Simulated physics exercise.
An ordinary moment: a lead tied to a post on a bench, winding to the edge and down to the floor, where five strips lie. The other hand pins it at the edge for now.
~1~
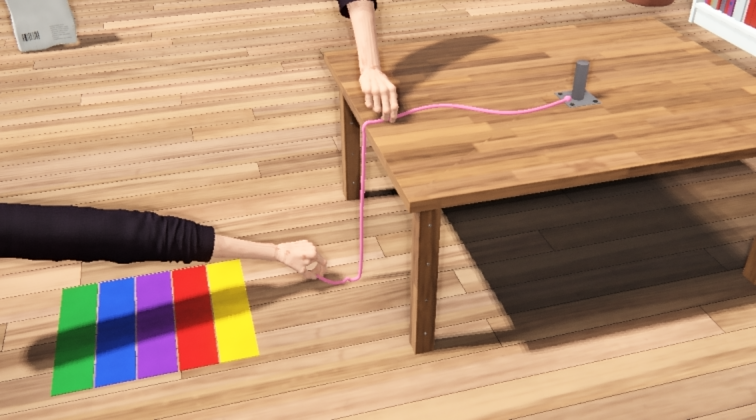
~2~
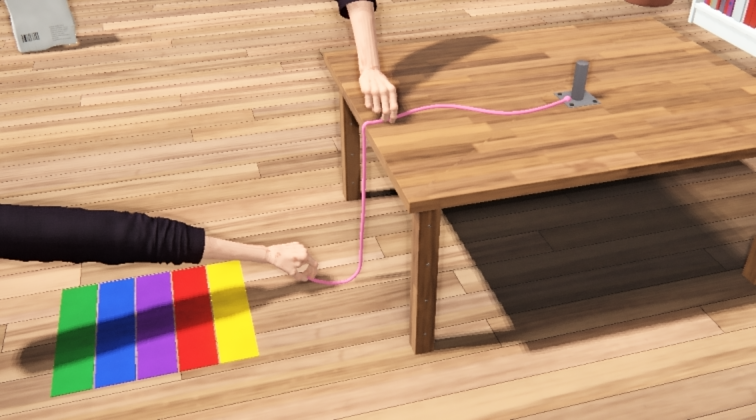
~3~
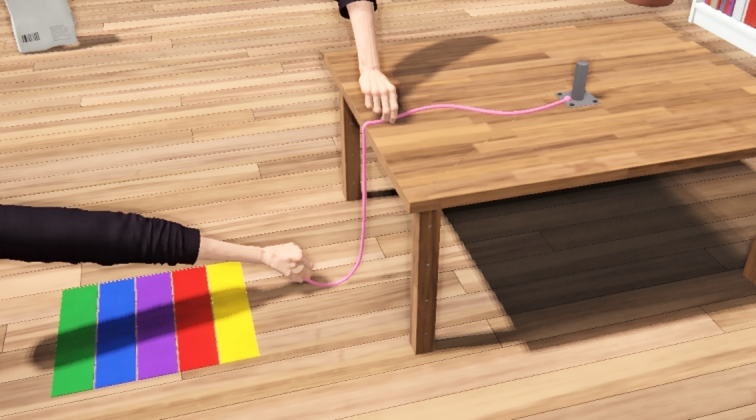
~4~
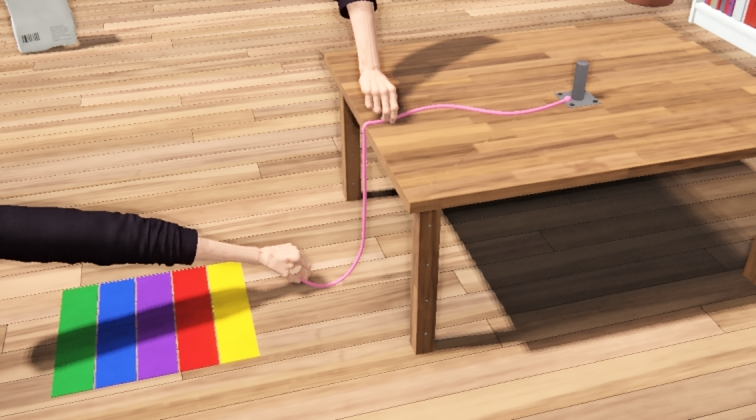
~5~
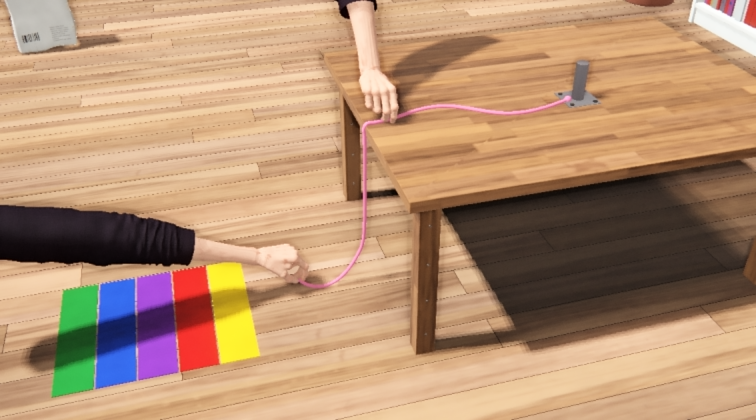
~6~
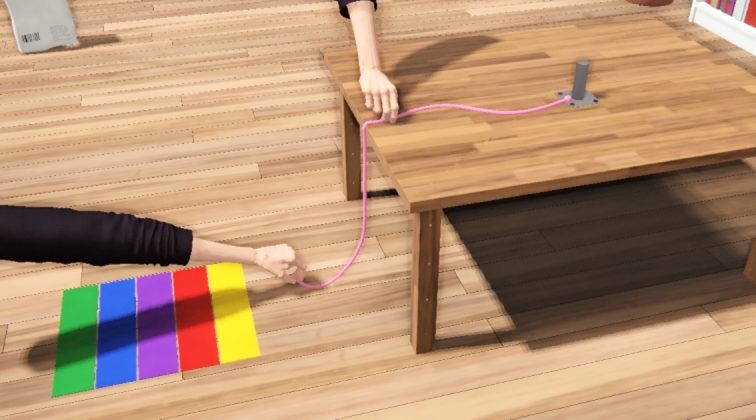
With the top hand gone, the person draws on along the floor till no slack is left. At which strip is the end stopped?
The end stops over the red strip.
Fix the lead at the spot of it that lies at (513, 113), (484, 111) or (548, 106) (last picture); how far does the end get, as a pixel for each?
Try by try, around (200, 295), (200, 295) and (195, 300).
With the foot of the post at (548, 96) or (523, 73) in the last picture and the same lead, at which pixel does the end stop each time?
Near (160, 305) and (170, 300).
A little later, end near (267, 285); short of the strips.
Next, end near (221, 293); over yellow.
When it is tight, end near (193, 298); over red. It gets as far as the red strip.
